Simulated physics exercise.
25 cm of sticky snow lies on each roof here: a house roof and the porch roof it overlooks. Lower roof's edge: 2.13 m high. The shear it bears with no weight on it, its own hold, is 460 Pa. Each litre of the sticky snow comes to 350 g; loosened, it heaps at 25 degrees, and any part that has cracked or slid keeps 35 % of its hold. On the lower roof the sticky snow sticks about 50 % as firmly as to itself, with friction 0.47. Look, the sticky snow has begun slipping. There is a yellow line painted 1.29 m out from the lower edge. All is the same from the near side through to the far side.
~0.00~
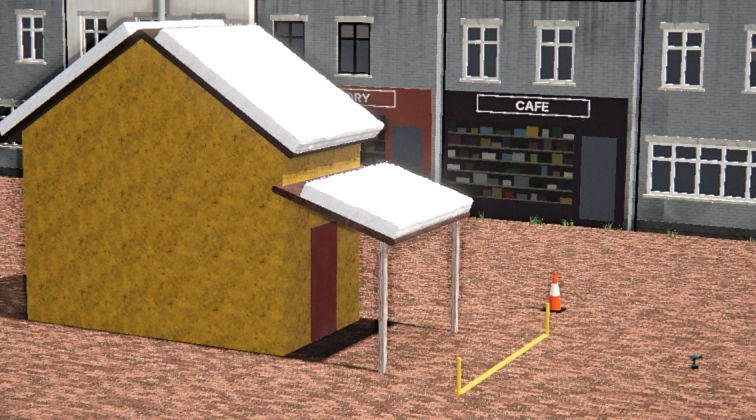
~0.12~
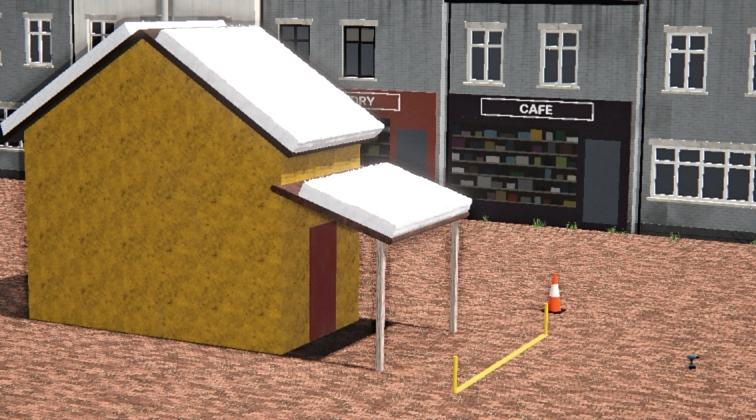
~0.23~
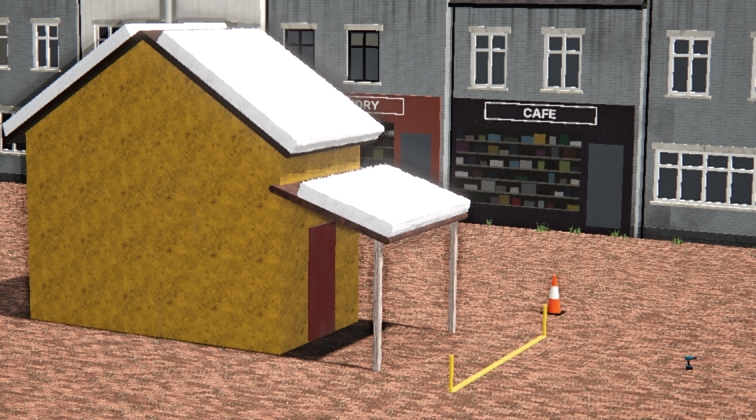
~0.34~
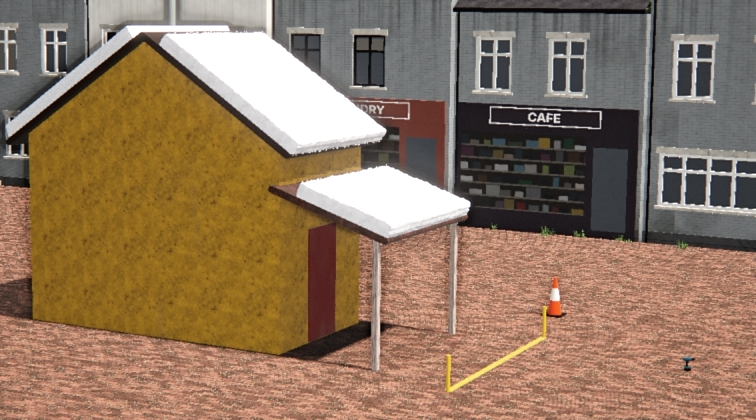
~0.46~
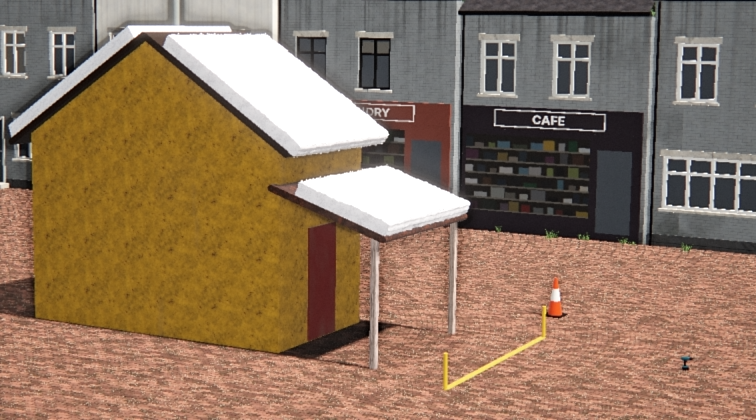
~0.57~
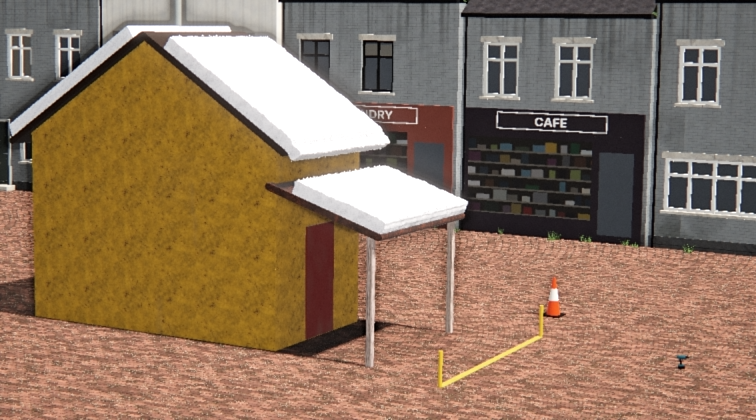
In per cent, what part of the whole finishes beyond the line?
I would say some 3 percent of the snow lies beyond it.
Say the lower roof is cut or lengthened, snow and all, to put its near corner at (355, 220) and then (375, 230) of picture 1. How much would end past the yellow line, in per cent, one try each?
The first try gives 16 percent and the second gives 10 percent.
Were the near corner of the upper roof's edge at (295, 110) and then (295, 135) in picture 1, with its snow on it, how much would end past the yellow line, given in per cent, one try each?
In that order: 35 %, 20 %.
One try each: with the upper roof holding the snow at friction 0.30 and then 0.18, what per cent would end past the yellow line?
One try each gives 20 % and then 35 %.
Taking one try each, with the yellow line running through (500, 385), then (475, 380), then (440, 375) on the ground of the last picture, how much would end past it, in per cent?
In order, some 0, 1 and 8 percent would end past it.
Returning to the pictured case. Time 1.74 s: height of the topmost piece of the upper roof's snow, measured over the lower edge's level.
About 2.1 m.
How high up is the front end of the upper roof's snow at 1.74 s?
2.6 m, more or less.
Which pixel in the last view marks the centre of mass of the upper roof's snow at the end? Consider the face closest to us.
It sits close to (362, 255).
By 1.11 s, none is below the lower edge and 0 % is past the line.
By 1.74 s, none is below the lower edge and 0 % is past the line.
By 2.37 s, none is below the lower edge and 0 % is past the line.
By 3.00 s, 17 % is below the lower edge and 0 % is past the line.
By 4.70 s, at the end, 32 % is below the lower edge and 3 % is past the line.
